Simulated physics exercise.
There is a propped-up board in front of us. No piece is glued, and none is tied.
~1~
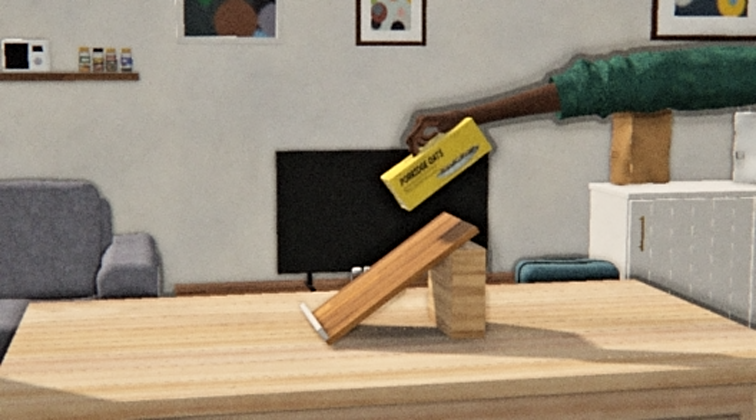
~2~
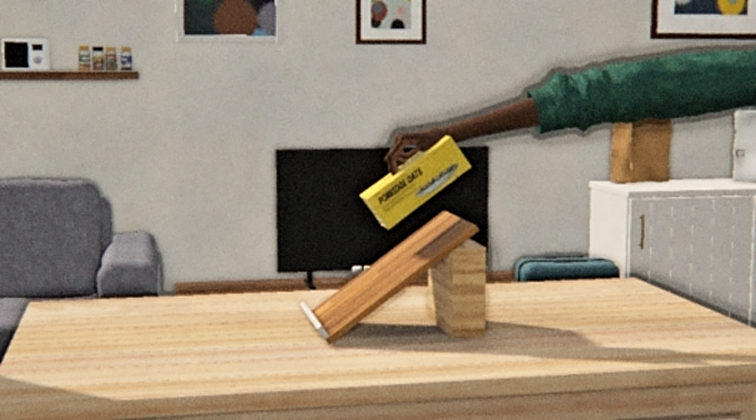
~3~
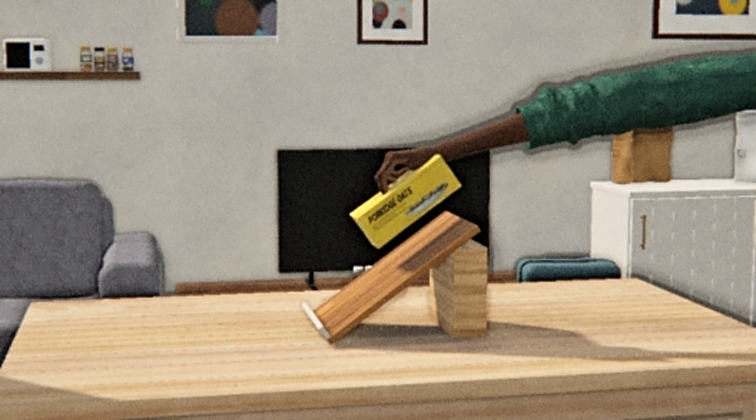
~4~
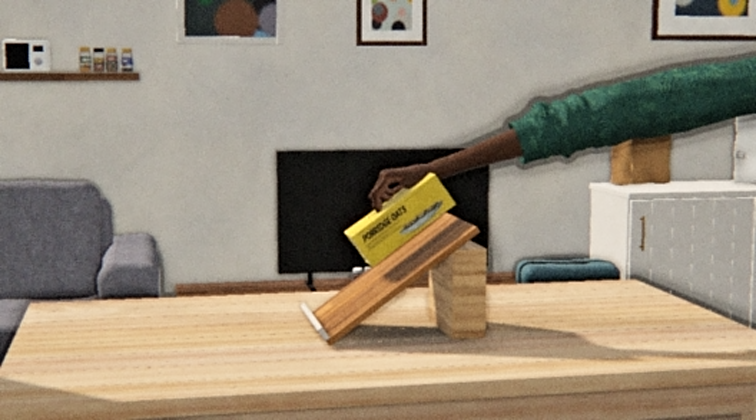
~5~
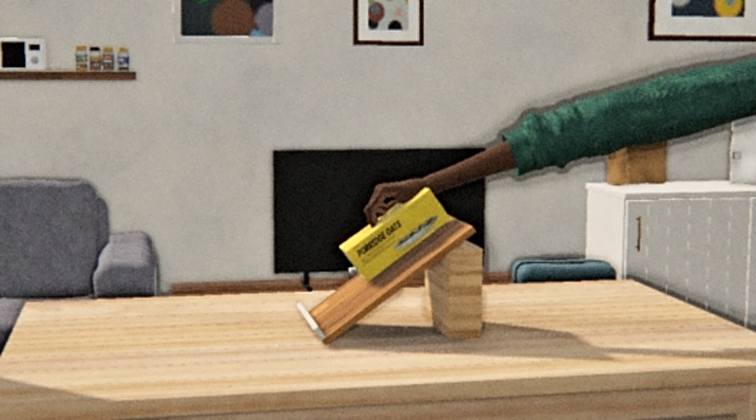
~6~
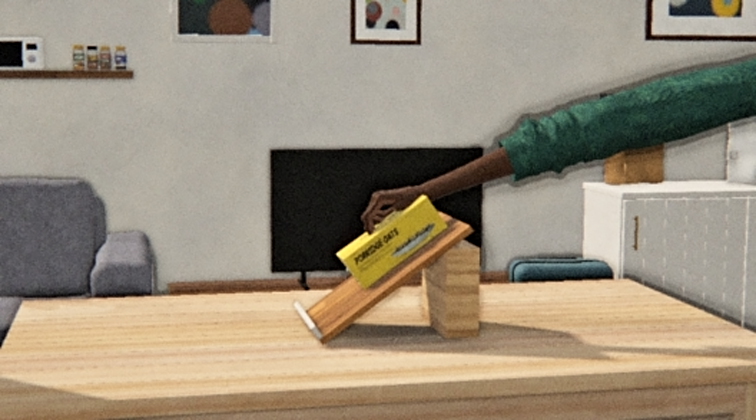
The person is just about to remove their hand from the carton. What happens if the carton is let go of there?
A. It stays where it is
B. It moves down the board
It moves down the board.
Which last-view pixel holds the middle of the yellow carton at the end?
In the last picture, near pixel (344, 276).
Then, 0.30 s later than the last frame, yellow carton moved a little near (382, 248).
Then, 0.50 s later than the last frame, yellow carton moved a little near (350, 272).
Then, 0.60 s later than the last frame, yellow carton moved a little near (344, 276).
When it is over, moved from the start, yellow carton. End places, in pixels of the last picture, yellow carton near (344, 277). The yellow carton slides or rolls down.
